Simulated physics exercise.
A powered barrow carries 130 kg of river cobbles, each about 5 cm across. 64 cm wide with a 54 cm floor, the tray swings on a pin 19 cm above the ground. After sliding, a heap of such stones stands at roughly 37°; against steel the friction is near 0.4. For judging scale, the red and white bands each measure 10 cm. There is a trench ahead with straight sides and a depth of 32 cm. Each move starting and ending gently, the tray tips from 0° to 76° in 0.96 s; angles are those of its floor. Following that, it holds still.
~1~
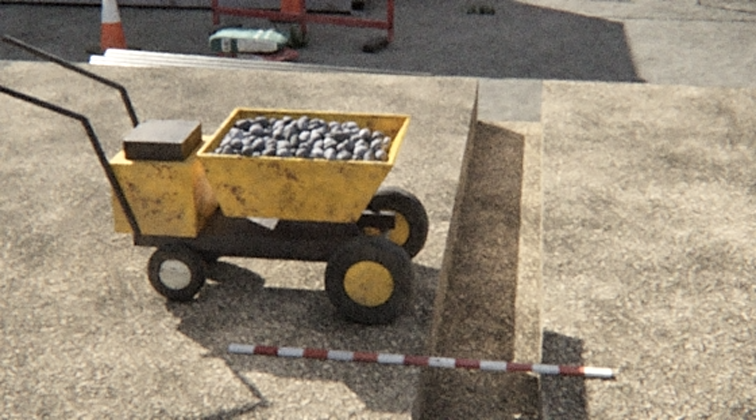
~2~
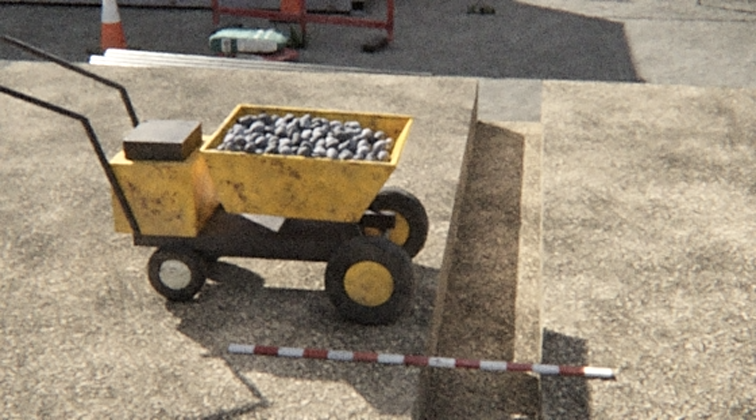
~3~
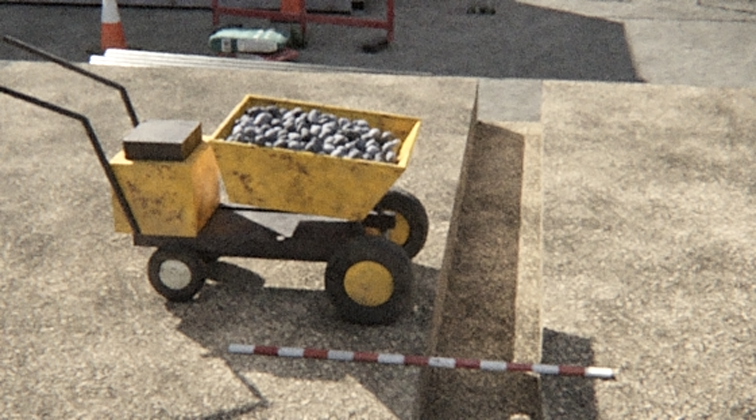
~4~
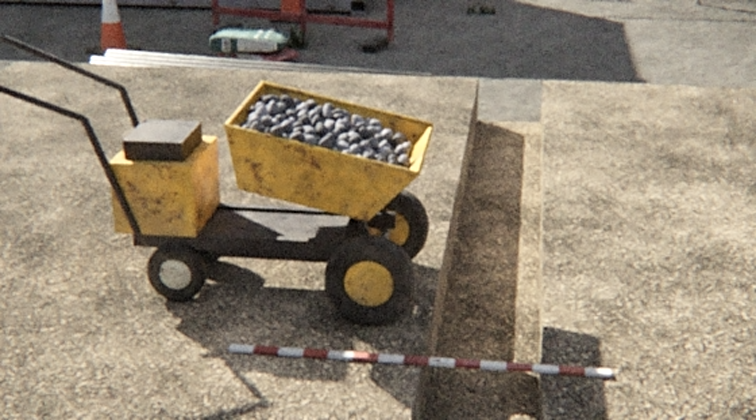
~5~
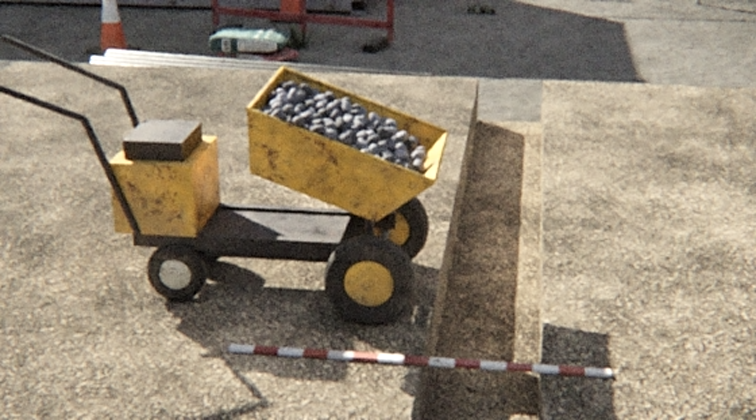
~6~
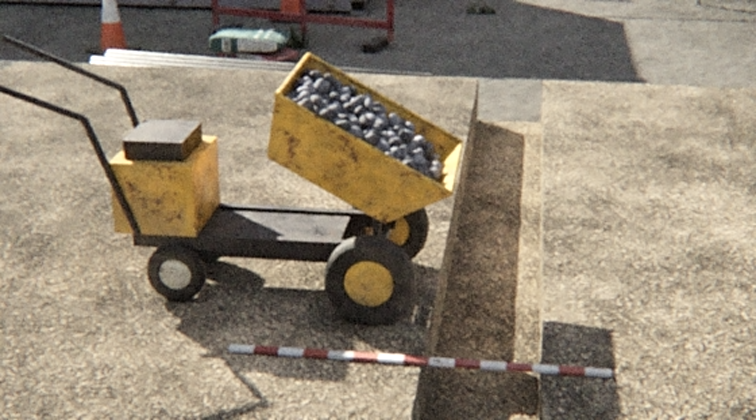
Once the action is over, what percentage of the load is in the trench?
About 49 in every hundred.
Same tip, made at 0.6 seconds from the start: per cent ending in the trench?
Then roughly 30 percent.
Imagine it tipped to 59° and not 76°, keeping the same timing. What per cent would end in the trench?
In that case some 30 per cent.
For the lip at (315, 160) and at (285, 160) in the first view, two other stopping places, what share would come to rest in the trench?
Roughly 100 percent for the first, and 90 percent for the second.
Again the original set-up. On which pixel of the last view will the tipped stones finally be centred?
In the last view, about (551, 298).
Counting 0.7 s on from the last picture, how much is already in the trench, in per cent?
At that moment: Approx. 15 %.
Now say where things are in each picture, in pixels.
Lip at (392, 166), floor tilted 0°, highest stones at (286, 132), in the first frame.
Lip at (395, 166), floor tilted 2°, highest stones at (278, 127), in the second frame.
The tray is at 6°, its lip at (405, 169); the top of the load is at (274, 118), in the third frame.
Lip at (418, 174), floor tilted 12°, highest stones at (275, 107), in the fourth frame.
Lip at (435, 182), floor tilted 20°, highest stones at (291, 93), in the fifth frame.
Lip at (451, 194), floor tilted 29°, highest stones at (312, 80), in the sixth frame.
Then, 0.3 s after the last picture the floor is at 64°, 100 % in the tray; the foremost stones are at (497, 212).
Then, 0.7 s after the last picture the floor is at 76°, 53 % in the tray, 13 % in the trench, 34 % past the trench; the foremost stones are at (627, 301).
Then, 1.0 s after the last picture the floor is at 76°, 21 % in the tray, 27 % in the trench, 52 % past the trench; the foremost stones are past the picture's edge.
Then, 3.0 s after the last picture the floor is at 76°, 0 % in the tray, 49 % in the trench, 51 % past the trench; the foremost stones are past the picture's edge.
